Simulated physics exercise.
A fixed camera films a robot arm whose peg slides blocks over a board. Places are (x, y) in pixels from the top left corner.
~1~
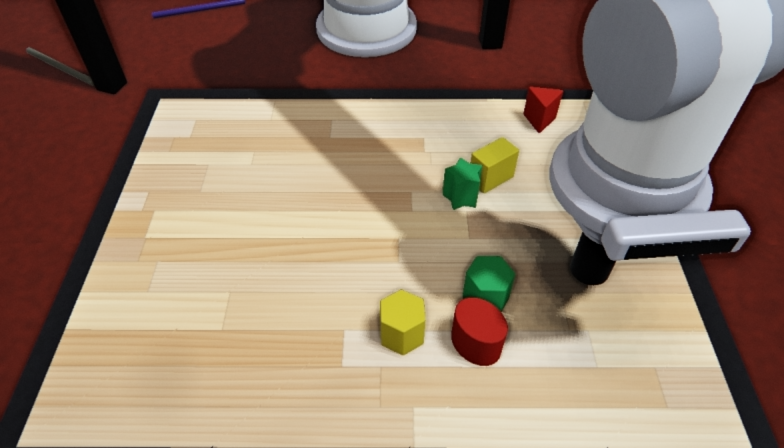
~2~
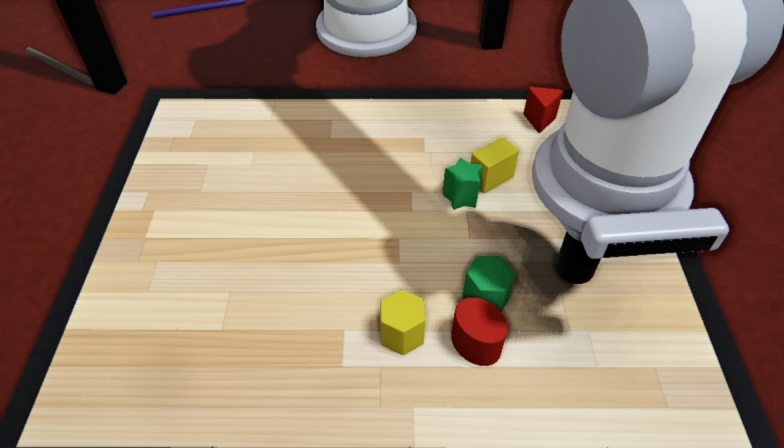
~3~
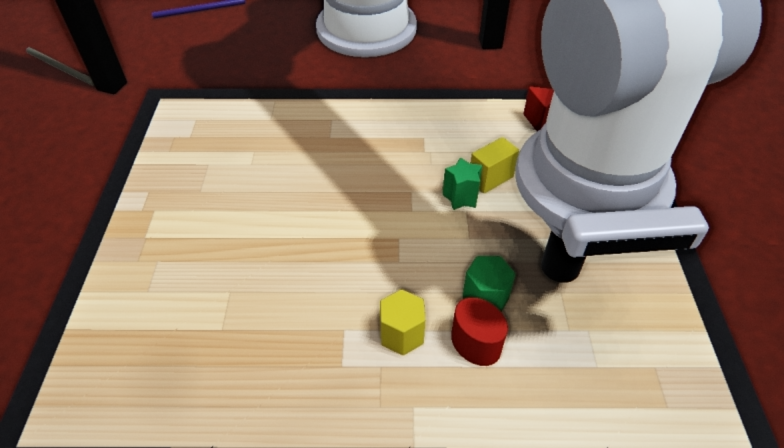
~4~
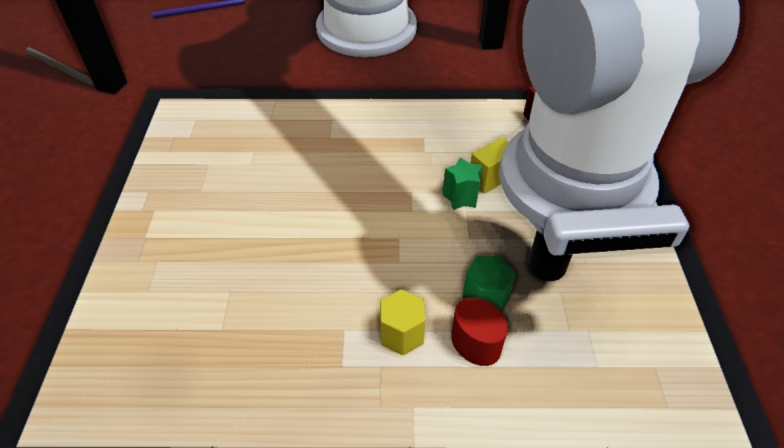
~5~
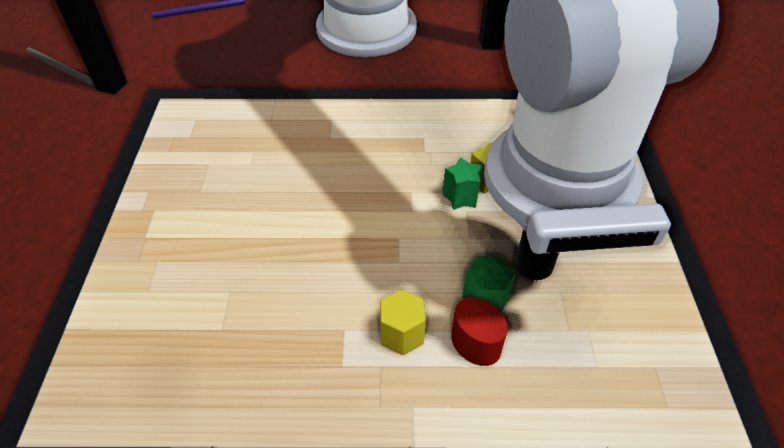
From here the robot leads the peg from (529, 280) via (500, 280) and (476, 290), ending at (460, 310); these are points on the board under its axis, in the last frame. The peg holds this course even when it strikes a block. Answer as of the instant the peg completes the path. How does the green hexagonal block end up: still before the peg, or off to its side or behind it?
It remains before the peg.
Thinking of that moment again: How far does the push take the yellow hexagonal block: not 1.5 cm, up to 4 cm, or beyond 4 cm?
My prediction: Between 1.5 and 4 cm.
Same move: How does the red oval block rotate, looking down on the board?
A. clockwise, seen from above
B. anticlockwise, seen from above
It's B.
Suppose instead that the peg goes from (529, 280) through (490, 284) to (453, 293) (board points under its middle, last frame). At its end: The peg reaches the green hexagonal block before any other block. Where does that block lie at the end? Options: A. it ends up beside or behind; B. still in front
B: Still in front.
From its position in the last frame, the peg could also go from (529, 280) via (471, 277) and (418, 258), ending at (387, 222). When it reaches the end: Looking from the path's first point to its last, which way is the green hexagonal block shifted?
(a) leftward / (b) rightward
Answer: A.
On the path given first. Halfway along, peg at (490, 268); red oval block at (477, 323), turned 20° anticlockwise; green hexagonal block at (466, 282), turned 20° anticlockwise.
At the end, peg at (462, 296); yellow hexagonal block at (383, 319); red oval block at (469, 336), turned 65° anticlockwise; green hexagonal block at (430, 306).
